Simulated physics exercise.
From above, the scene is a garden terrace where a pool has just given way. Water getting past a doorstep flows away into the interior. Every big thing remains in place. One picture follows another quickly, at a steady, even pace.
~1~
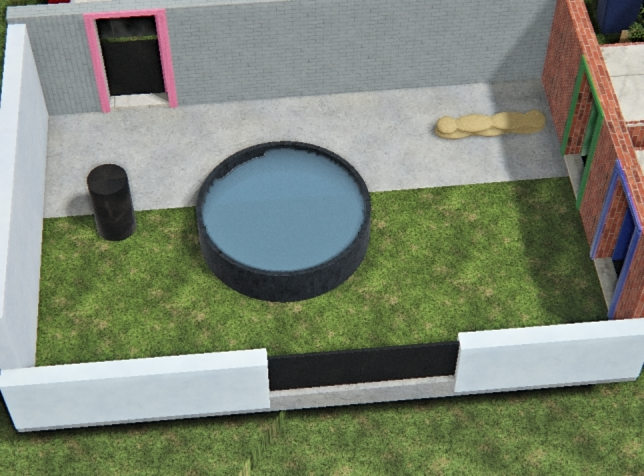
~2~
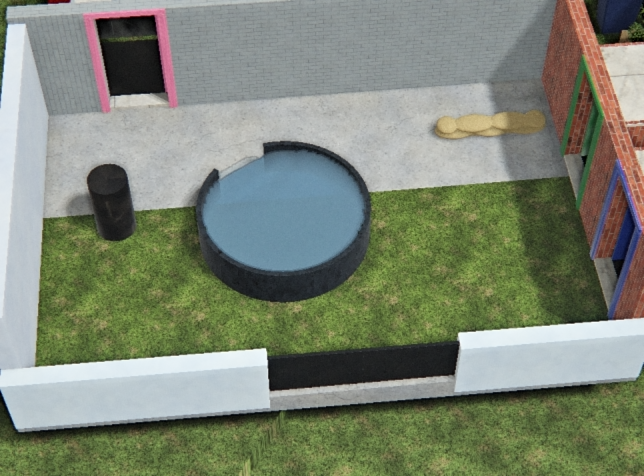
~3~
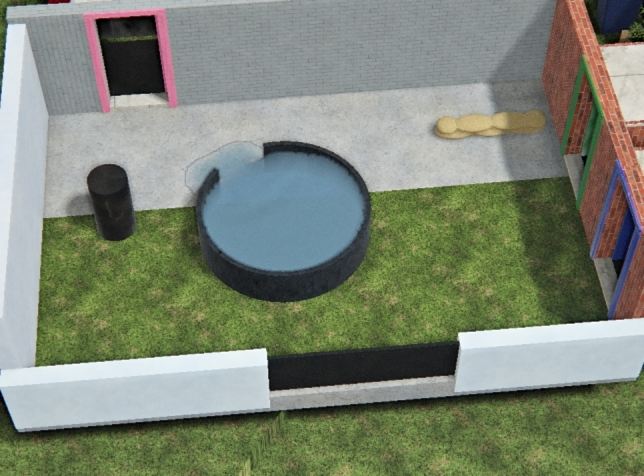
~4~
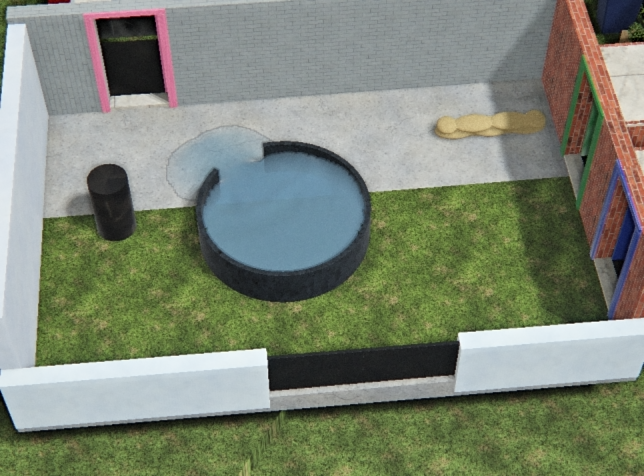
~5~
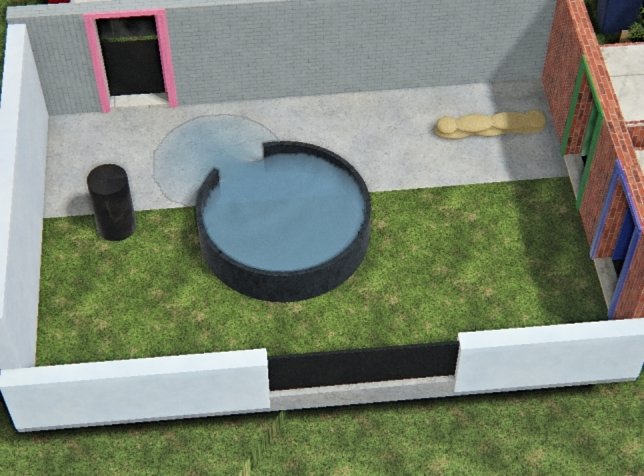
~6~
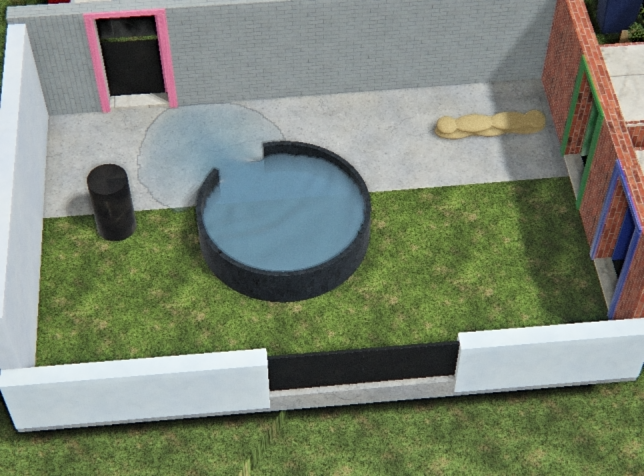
Water poured out through a gap that opened in the far side of the round dark pool, spreading in a widening, see-through sheet across the grey paving toward the wall with the pink-framed doorway.
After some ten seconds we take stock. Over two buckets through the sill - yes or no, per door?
Pink door - yes, green door - no, blue door - no.
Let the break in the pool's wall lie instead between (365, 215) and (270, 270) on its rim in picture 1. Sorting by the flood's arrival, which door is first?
The door marked blue, I think.
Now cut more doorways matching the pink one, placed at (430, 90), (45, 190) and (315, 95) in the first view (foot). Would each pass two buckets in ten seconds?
Below, above, below.
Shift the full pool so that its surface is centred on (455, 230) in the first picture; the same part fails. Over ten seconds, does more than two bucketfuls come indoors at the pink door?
Pink: Under the limit.
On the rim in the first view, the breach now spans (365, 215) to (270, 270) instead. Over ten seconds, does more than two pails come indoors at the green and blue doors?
Well, the green door gets less, but the blue door gets more.
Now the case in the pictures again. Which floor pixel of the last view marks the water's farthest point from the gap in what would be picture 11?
Somewhere close to (73, 120).
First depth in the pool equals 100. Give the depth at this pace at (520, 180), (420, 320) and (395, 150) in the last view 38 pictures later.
My figures are about 2, 0 and 4 percent.
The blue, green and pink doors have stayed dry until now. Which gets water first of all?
It's the pink door.
A moment on, water covers 15 % of the floor; the pink door under two buckets in, the green door not reached, the blue door not reached.
Next, water covers 20 % of the floor; the pink door over two buckets in, the green door not reached, the blue door not reached.
Then, water covers 35 % of the floor; the pink door over two buckets in, the green door not reached, the blue door not reached.
Later, water covers 60 % of the floor; the pink door far over two buckets in, the green door not reached, the blue door not reached.
In the end, water covers 80 % of the floor; the pink door far over two buckets in, the green door wet at the sill, nothing in, the blue door not reached.
